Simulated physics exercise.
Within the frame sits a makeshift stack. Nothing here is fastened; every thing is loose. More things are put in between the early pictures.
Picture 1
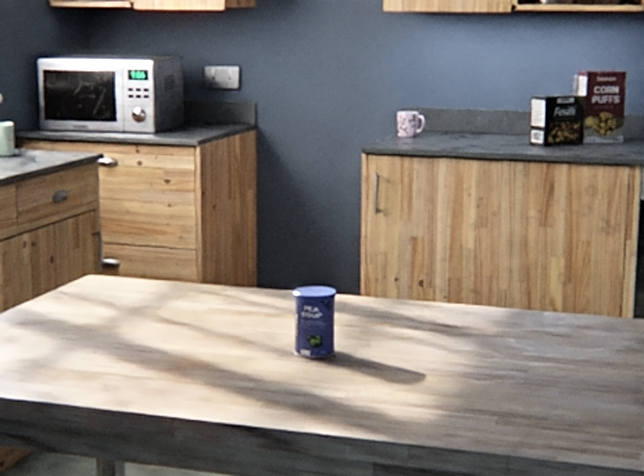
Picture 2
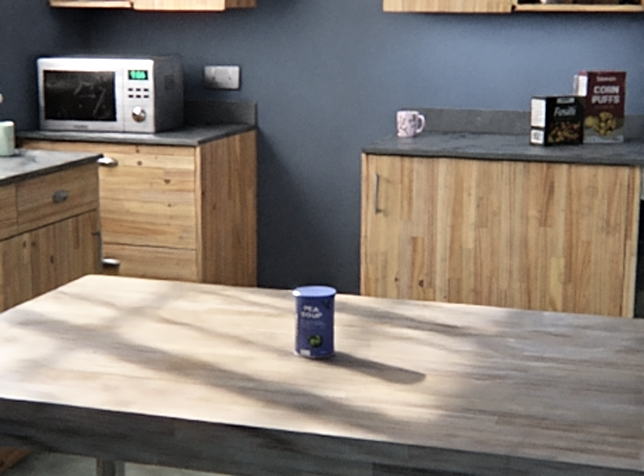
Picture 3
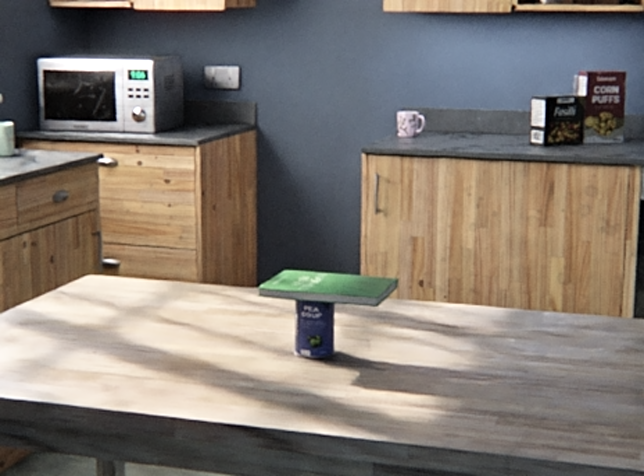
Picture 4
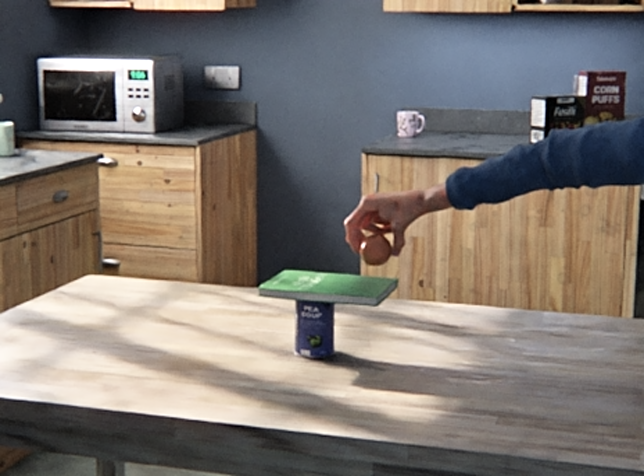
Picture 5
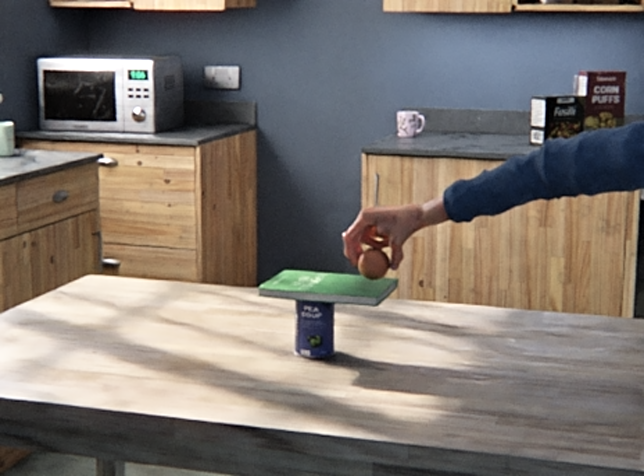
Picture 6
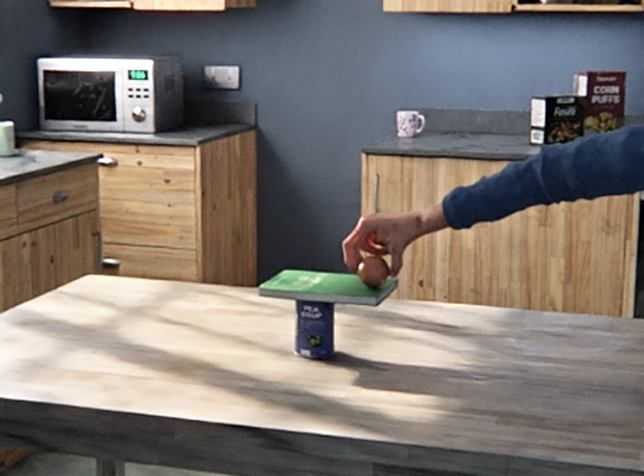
A green book appeared flat across the top of a blue tin on a wooden table, then a hand reached in from the right and lowered a small, round, orange-brown item onto its right side.
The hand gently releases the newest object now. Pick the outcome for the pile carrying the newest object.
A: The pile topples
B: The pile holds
A, the pile topples.
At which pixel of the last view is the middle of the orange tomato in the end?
About (392, 346).
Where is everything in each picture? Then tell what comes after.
In the first frame, the last thing is not in view yet; blue tin (315, 322).
In the second frame, the last thing is not in view yet; blue tin (315, 322).
In the third frame, the last thing is not in view yet; blue tin (315, 322).
In the fourth frame, coming down; orange tomato (376, 250); blue tin (315, 322).
In the fifth frame, coming down; orange tomato (374, 264); blue tin (315, 322).
In the sixth frame, set down, still held; orange tomato (374, 271); blue tin (315, 322).
Then, 0.86 s after the last picture, orange tomato now fallen; green book tipped 63° from how it was.
Then, 1.72 s after the last picture, green book tipped 63° from how it was.
At rest, fallen, orange tomato; tipped over in the stack, green book; blue tin in place. Seen from the same camera at the end, orange tomato near (392, 347). The stack gives way.
